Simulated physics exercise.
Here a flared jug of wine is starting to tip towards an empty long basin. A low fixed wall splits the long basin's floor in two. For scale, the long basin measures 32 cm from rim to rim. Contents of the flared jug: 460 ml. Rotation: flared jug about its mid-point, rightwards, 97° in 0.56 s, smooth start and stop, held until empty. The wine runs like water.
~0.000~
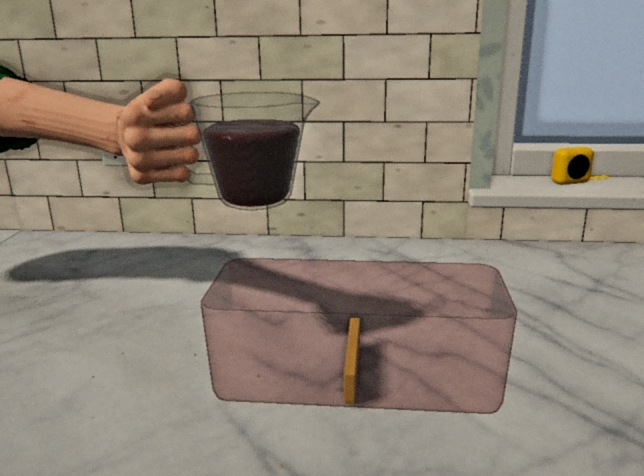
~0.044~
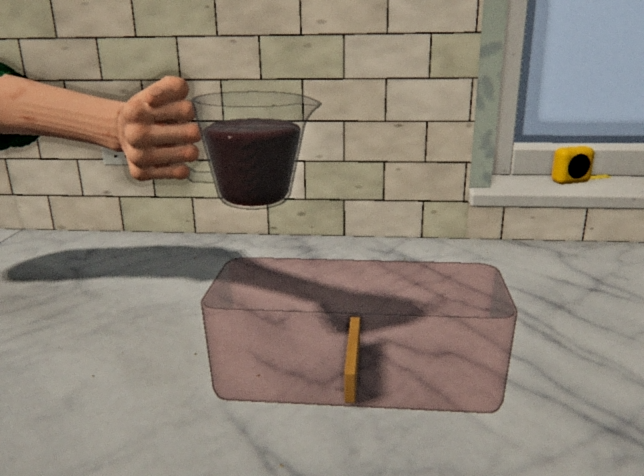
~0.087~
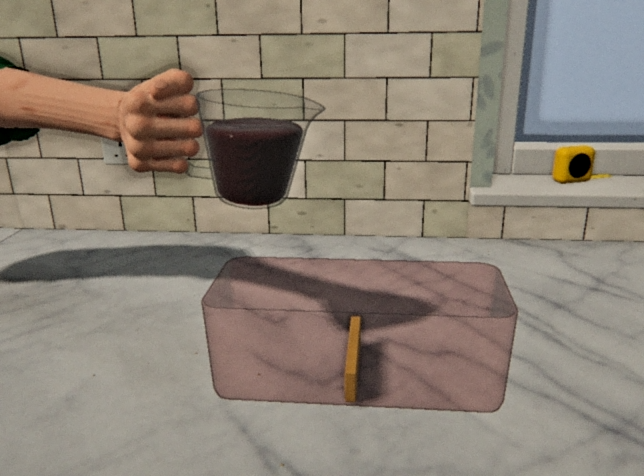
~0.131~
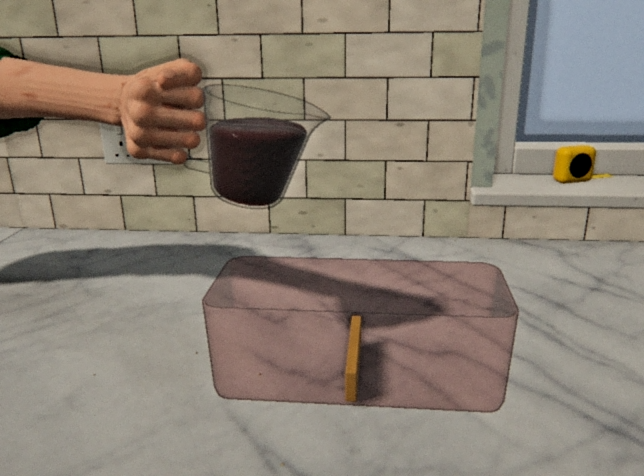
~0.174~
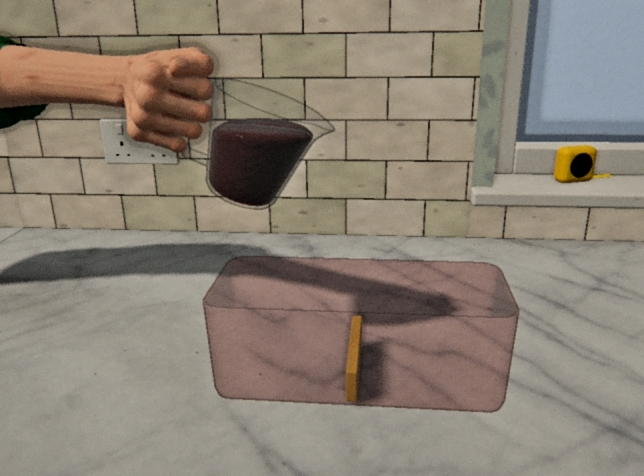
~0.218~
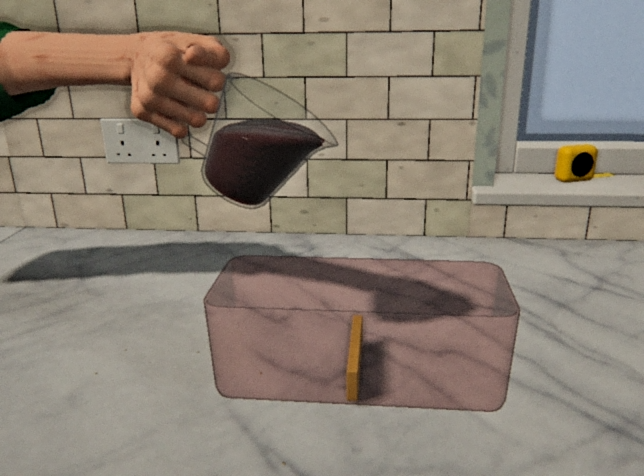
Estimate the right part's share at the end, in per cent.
Roughly 90 per cent is in the right part.
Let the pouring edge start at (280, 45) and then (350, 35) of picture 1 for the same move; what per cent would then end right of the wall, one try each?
I'd expect close to 45 per cent and then close to 85 per cent.
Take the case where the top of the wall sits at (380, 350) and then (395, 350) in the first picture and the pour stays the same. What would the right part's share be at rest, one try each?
First try about 35 %, second try about 10 %.
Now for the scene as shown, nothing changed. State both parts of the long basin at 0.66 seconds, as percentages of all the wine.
Near 3 on the left, 70 on the right.
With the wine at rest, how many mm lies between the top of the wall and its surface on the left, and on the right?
Noted: Left near 36 mm, right near 18 mm.
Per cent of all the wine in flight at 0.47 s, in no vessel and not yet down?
Close to 34 per cent, I'd say.
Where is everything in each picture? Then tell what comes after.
In the first picture, it leans 0°; its right rim is at (320, 101); the wine meets the walls at (206, 126) and (300, 126); the long basin's rim runs from (215, 283) to (506, 291); the wall's top is at (353, 345).
In the second picture, it leans 1°; its right rim is at (322, 103); the wine meets the walls at (207, 125) and (301, 127).
In the third picture, it leans 6°; its right rim is at (326, 107); the wine meets the walls at (209, 123) and (303, 127).
In the fourth picture, it leans 13°; its right rim is at (331, 116); the wine meets the walls at (212, 124) and (307, 128).
In the fifth picture, it leans 21°; its right rim is at (336, 129); the wine meets the walls at (216, 126) and (315, 132).
In the sixth picture, it leans 32°; its right rim is at (339, 144); the wine meets the walls at (215, 133) and (324, 136).
Then, 0.47 s in, the tilt is 91° and 51 per cent is still to pour, 0 is left of the wall and 14 right of it.
Then, 0.66 s in, the tilt is 97° and 10 per cent is still to pour, 3 is left of the wall and 70 right of it.
Then, 0.85 s in, the tilt is 97° and 1 per cent is still to pour, 6 is left of the wall and 89 right of it.
Then, 1.06 s in, the tilt is 97° and 0 per cent is still to pour, 8 is left of the wall and 90 right of it.
Finally, 8 per cent lies left of the wall, 90 right of it and 2 outside.
